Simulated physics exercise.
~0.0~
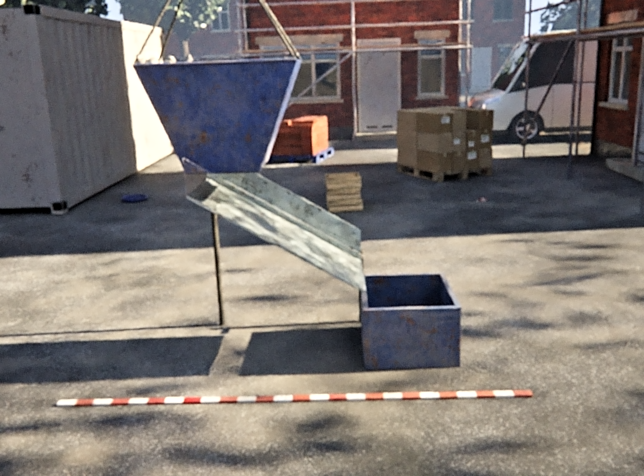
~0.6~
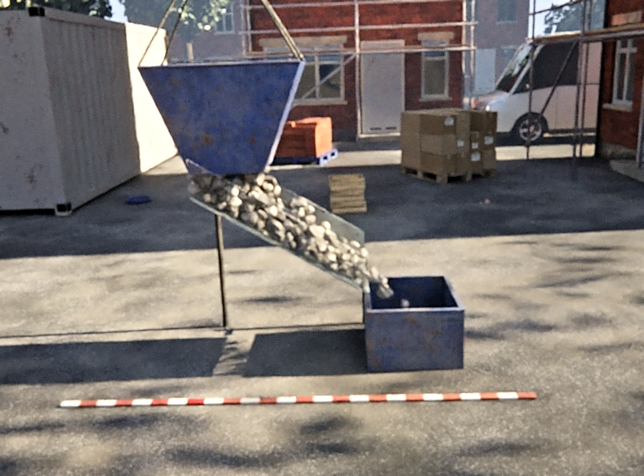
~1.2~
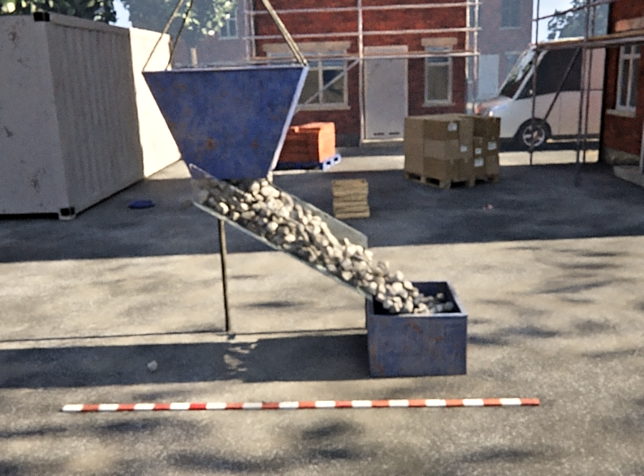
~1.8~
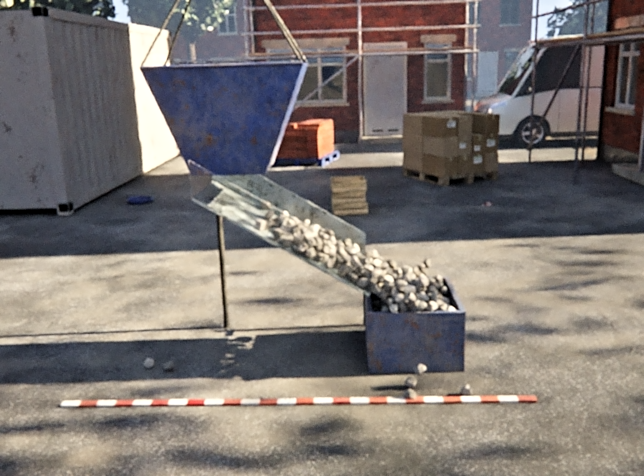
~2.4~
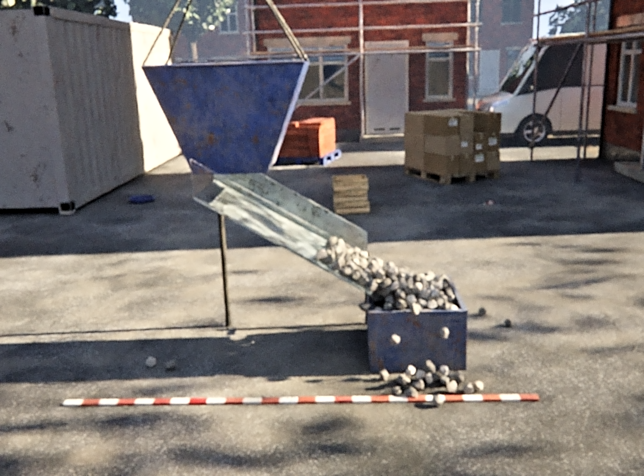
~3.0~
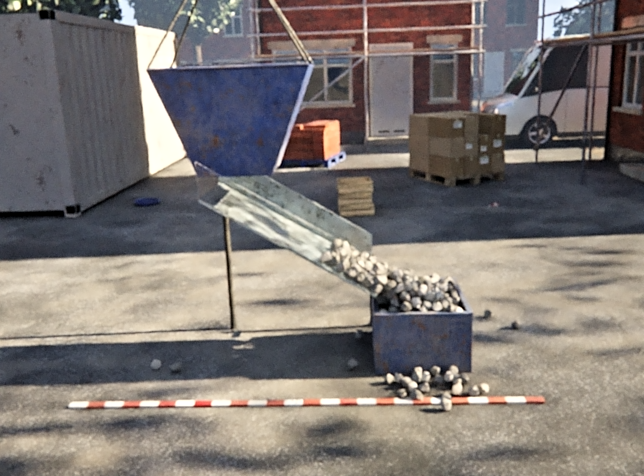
The clip opens on a paved yard where a blue hopper hangs above a sloping steel chute, with an empty blue bin below and a red and white striped staff lying in front. Pale stones pour from the hopper, cover the chute and slide down to the right into the bin. The hopper runs out, and the bin heaps up as a few stones spill over its front. More tumble onto the ground near the staff. Finally the stones settle, most in the overfull bin, some scattered around it and some still resting on the lower chute.
